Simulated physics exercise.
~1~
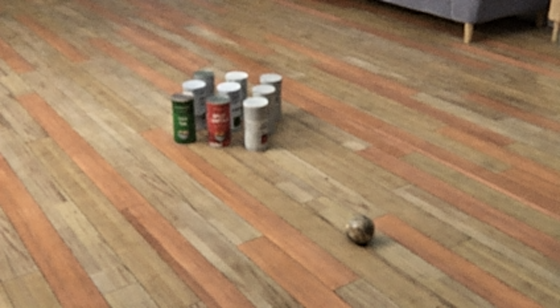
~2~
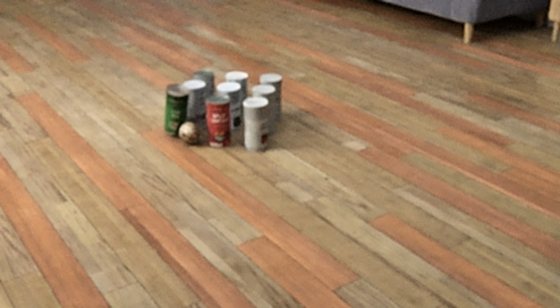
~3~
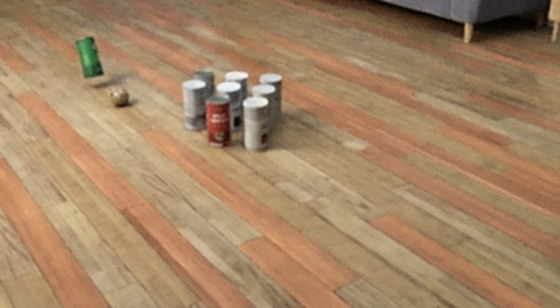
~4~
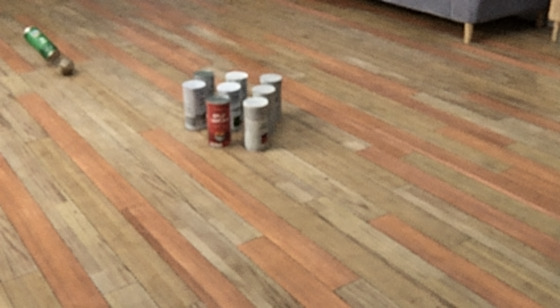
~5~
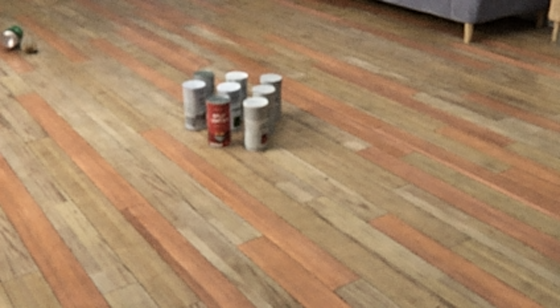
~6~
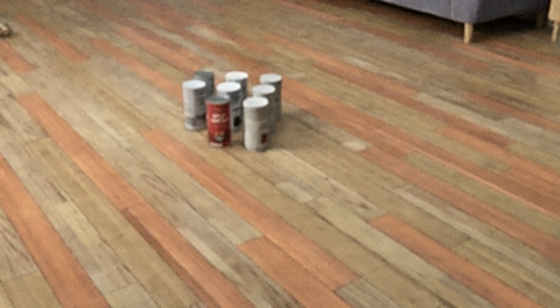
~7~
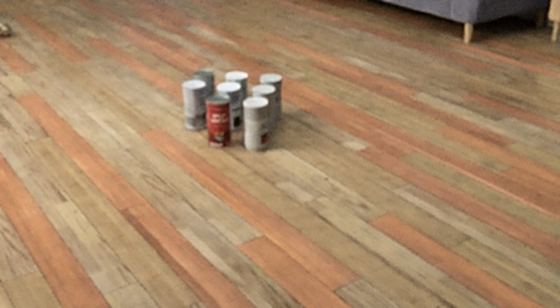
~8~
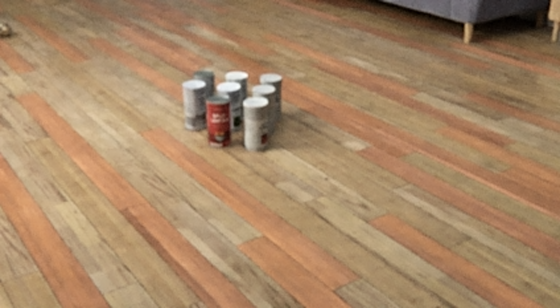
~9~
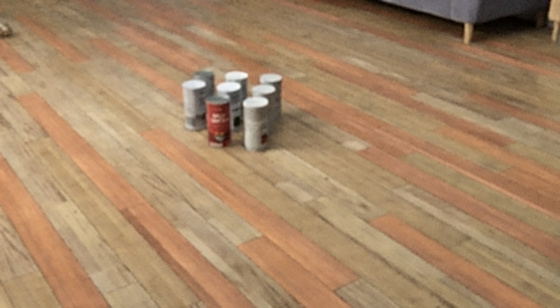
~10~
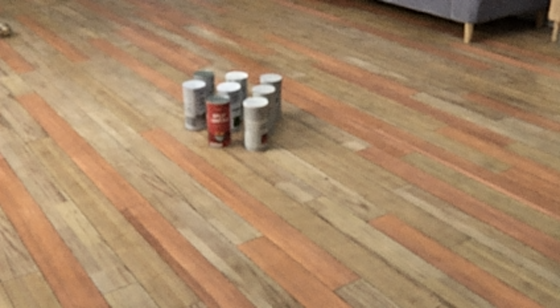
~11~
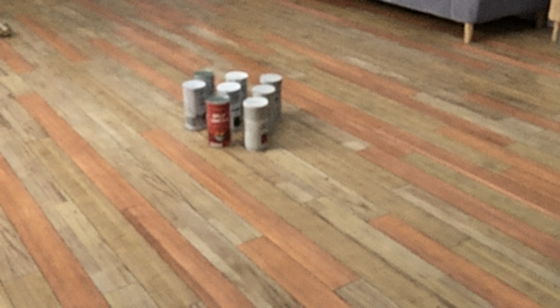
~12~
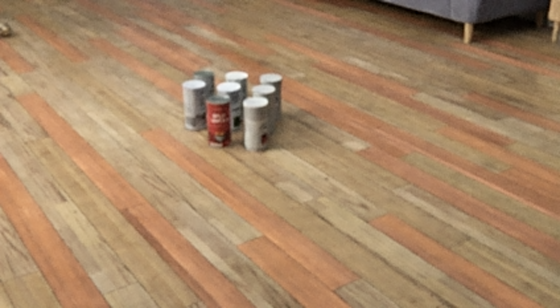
A stone ball rolls in and knocks the green canister away left, leaving the rest standing.
